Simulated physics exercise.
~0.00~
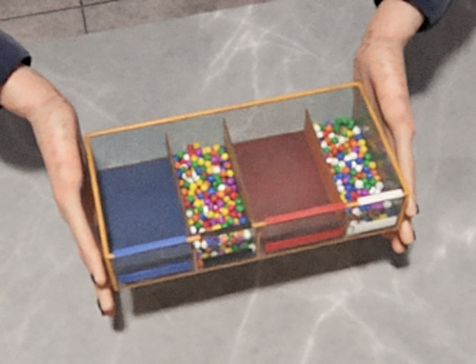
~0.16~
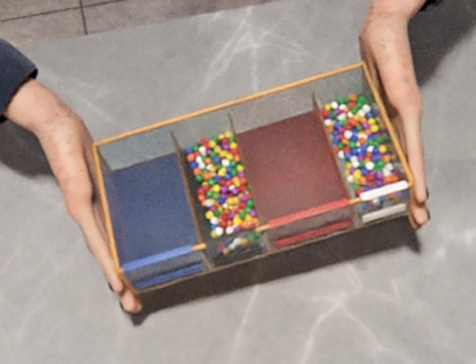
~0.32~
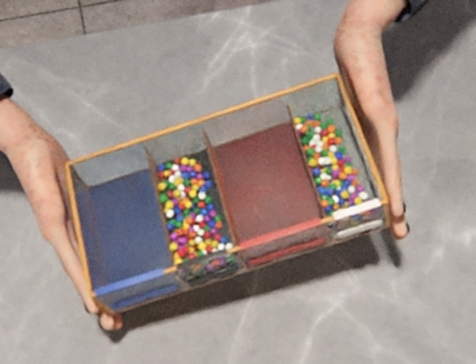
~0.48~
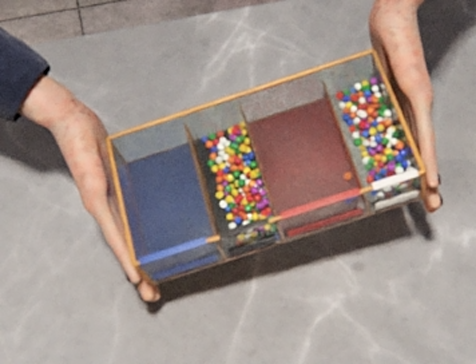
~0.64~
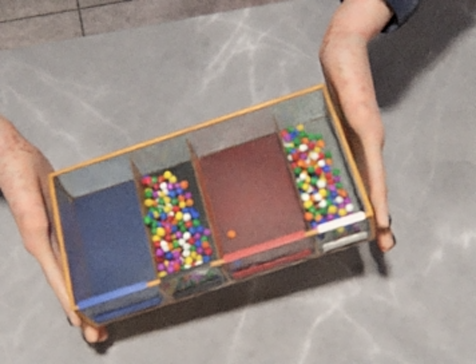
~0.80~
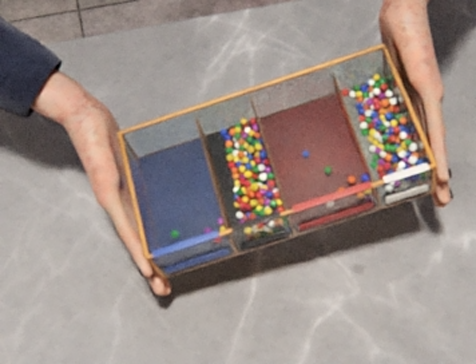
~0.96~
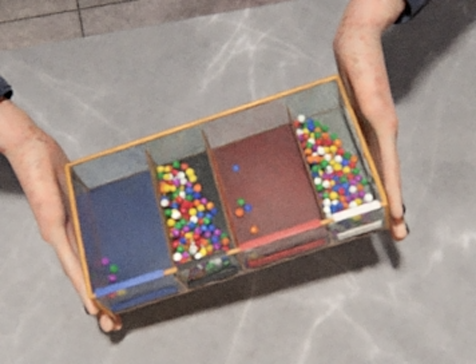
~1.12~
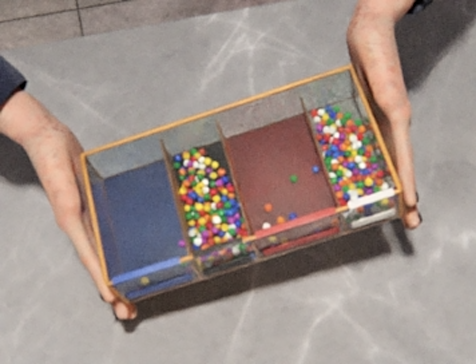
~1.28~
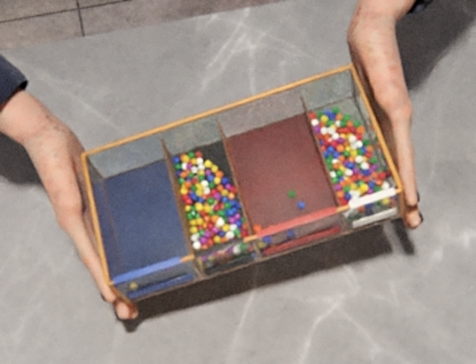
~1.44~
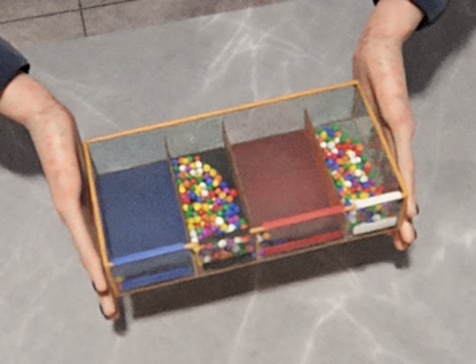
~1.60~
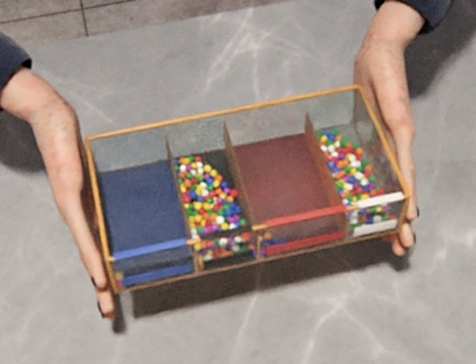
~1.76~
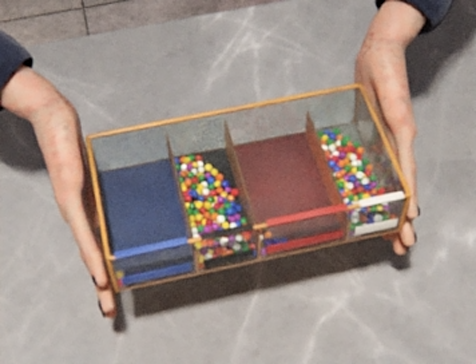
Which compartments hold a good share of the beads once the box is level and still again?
The black and white compartments each hold a large share of the beads. The blue and red ones are left with few or none.
